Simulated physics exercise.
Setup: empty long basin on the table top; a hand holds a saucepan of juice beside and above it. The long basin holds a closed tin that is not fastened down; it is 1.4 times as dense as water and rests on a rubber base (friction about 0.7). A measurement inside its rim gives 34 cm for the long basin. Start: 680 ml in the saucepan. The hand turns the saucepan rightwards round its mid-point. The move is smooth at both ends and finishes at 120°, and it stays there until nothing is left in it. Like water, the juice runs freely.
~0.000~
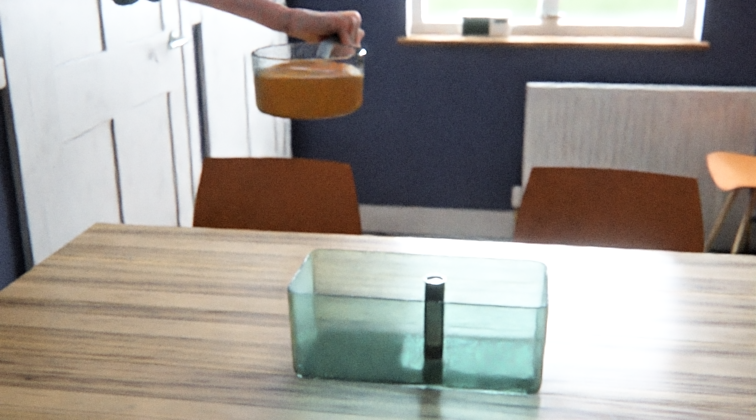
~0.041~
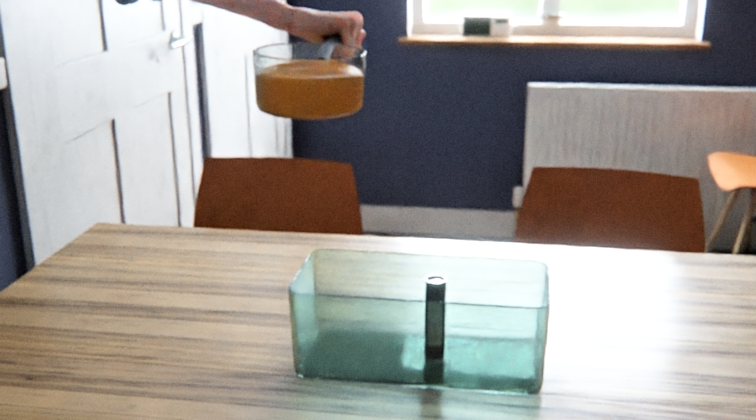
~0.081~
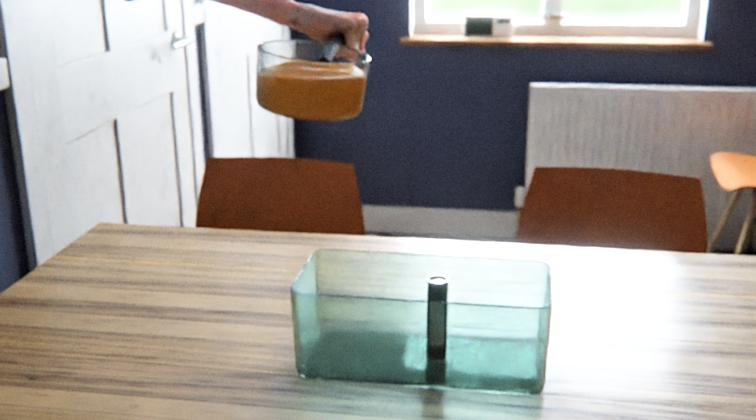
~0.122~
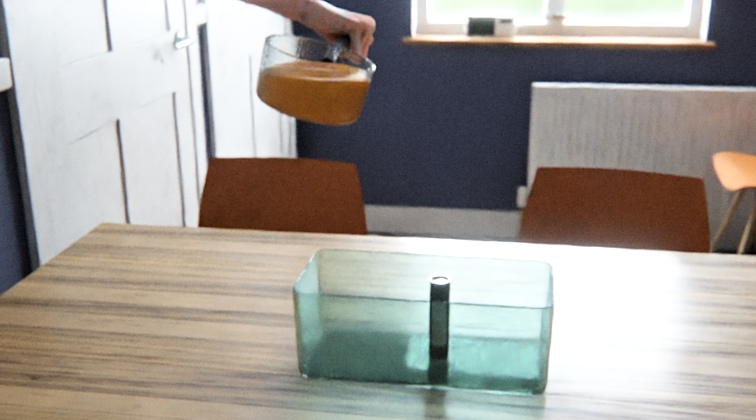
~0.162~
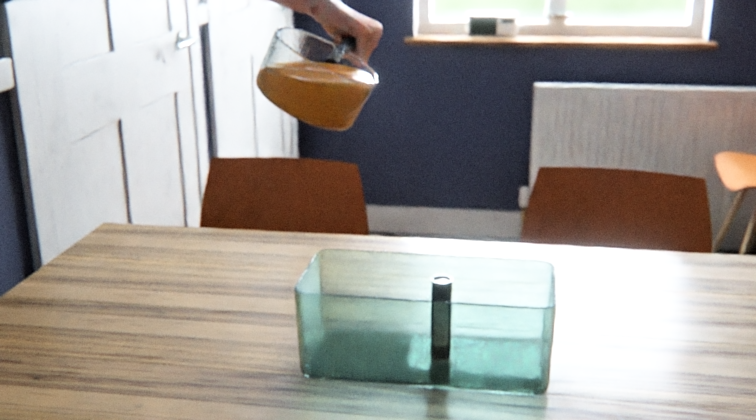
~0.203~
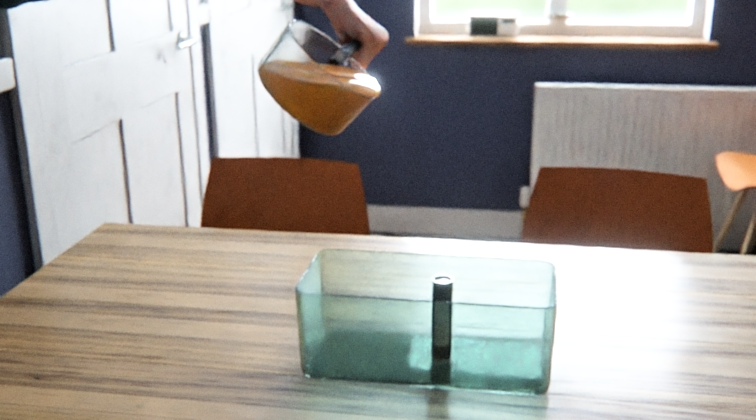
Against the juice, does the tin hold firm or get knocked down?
It tumbles over.
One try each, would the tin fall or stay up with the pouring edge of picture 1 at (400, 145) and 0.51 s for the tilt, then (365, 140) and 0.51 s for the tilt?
Run one: It tumbles. Run two: It does not tip.
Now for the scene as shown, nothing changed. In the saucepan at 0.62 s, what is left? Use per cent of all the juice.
Around 1 in a hundred.
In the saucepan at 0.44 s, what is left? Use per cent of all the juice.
Close to 14 in a hundred.
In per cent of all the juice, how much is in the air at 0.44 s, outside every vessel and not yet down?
80 %.
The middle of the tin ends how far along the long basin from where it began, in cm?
Net tin displacement: Roughly 8.5 cm.
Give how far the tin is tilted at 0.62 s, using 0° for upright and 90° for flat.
It tilts roughly 5° from upright.
Then, 0.44 s in, the tilt is 115° and 13 per cent is still to pour; the tin stands where it began.
Then, 0.62 s in, the tilt is 120° and 1 per cent is still to pour; the tin stands 1 cm from where it began.
Then, 0.81 s in, the tilt is 120° and 0 per cent is still to pour; the tin leans 16°.
Then, 1.01 s in, the tilt is 120° and 0 per cent is still to pour; the tin leans 54°.
Finally, the tin lies on its side.
